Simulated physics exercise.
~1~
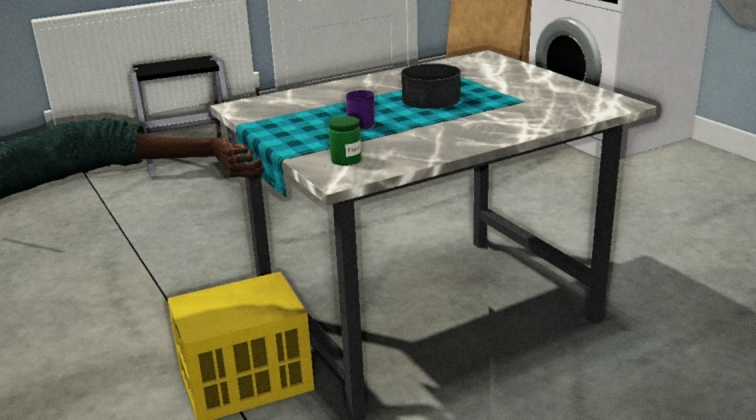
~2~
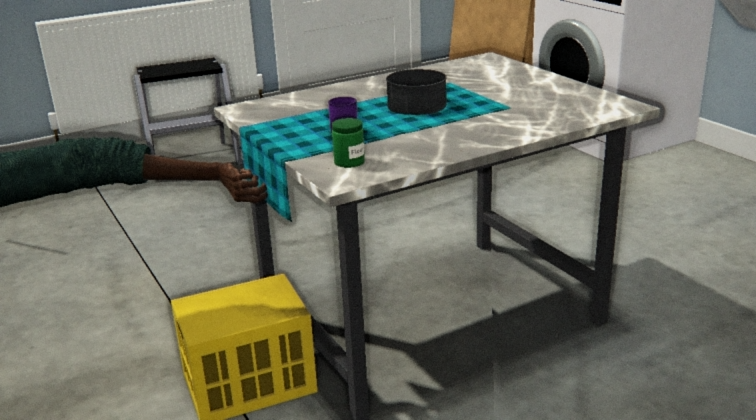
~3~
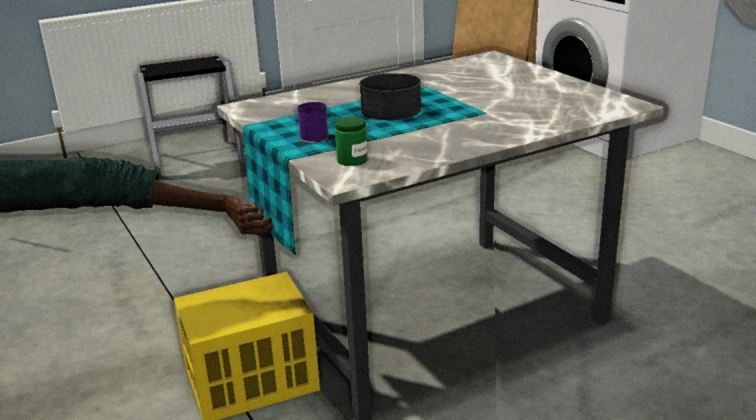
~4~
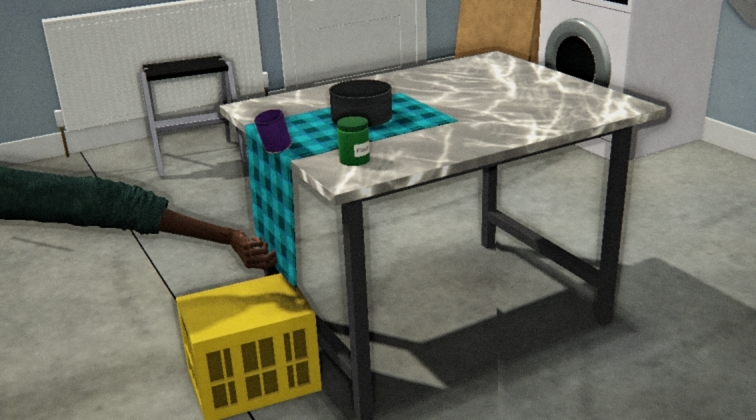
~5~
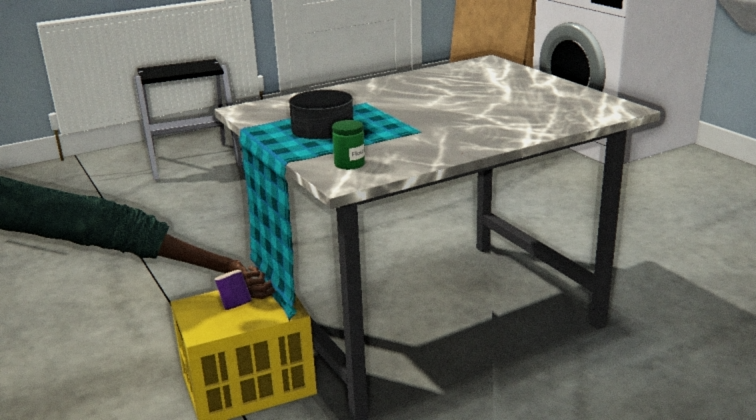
A hand pulls the turquoise cloth down, dropping the purple mug while the jar stays.
